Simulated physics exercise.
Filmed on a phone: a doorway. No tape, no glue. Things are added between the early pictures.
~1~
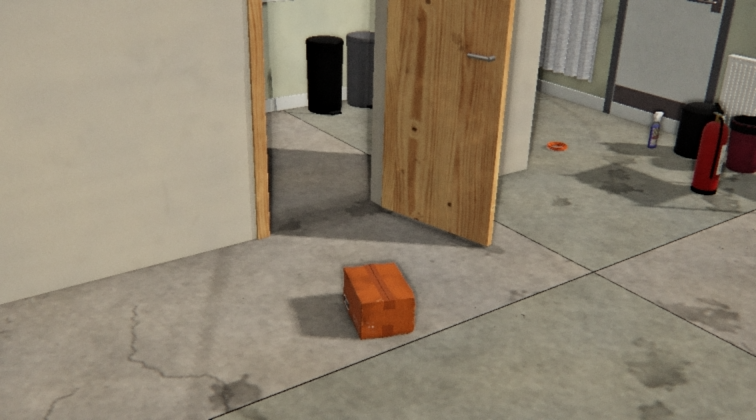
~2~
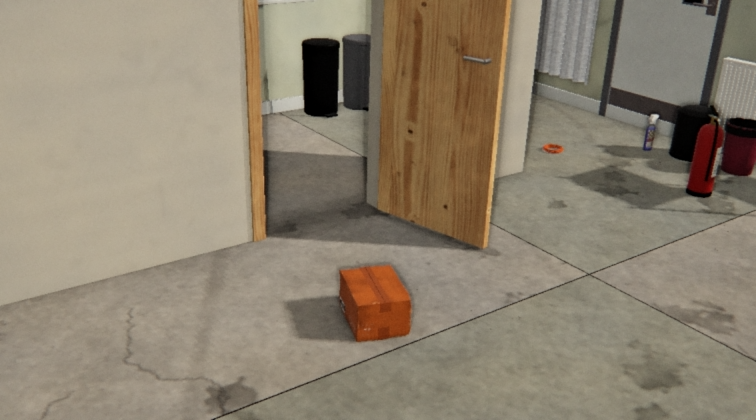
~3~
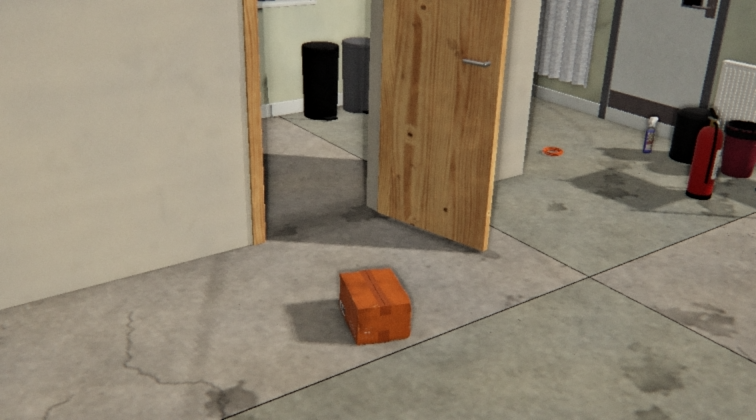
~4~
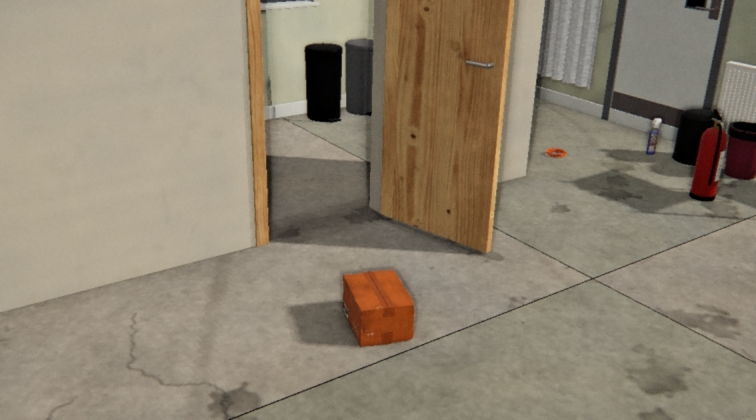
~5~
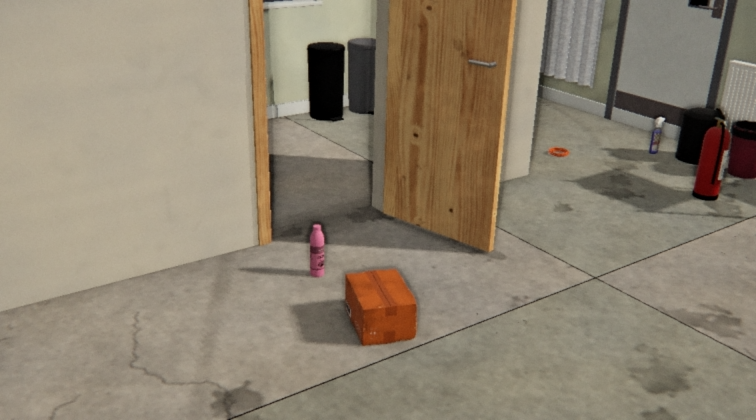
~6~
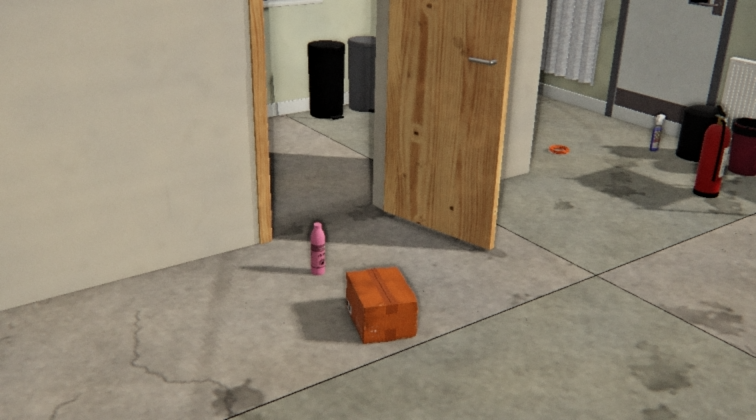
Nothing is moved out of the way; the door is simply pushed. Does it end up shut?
Outcome: The door reaches the frame.
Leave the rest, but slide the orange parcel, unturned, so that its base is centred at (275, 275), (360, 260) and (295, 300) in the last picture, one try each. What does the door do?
First try: It reaches the frame; second try: It is blocked; third try: It shuts.
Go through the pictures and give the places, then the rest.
In the first frame, door wide open and still; orange parcel (378, 300).
In the second frame, door wide open and still; orange parcel (374, 302).
In the third frame, door wide open and still; orange parcel (374, 305).
In the fourth frame, door wide open and still; orange parcel (377, 307).
In the fifth frame, door wide open and still; orange parcel (380, 306).
In the sixth frame, door wide open and still; pink bottle (318, 249); orange parcel (381, 304).
Then, 0.60 s past the last view, door at 88°.
Then, 1.10 s past the last view, door at 61°.
Then, 1.50 s past the last view, door at 37°.
Then, 1.90 s past the last view, door at 13°.
Finally, door at 0°; both still in place. Final places as the last picture's camera would see them, pink bottle near (318, 249).
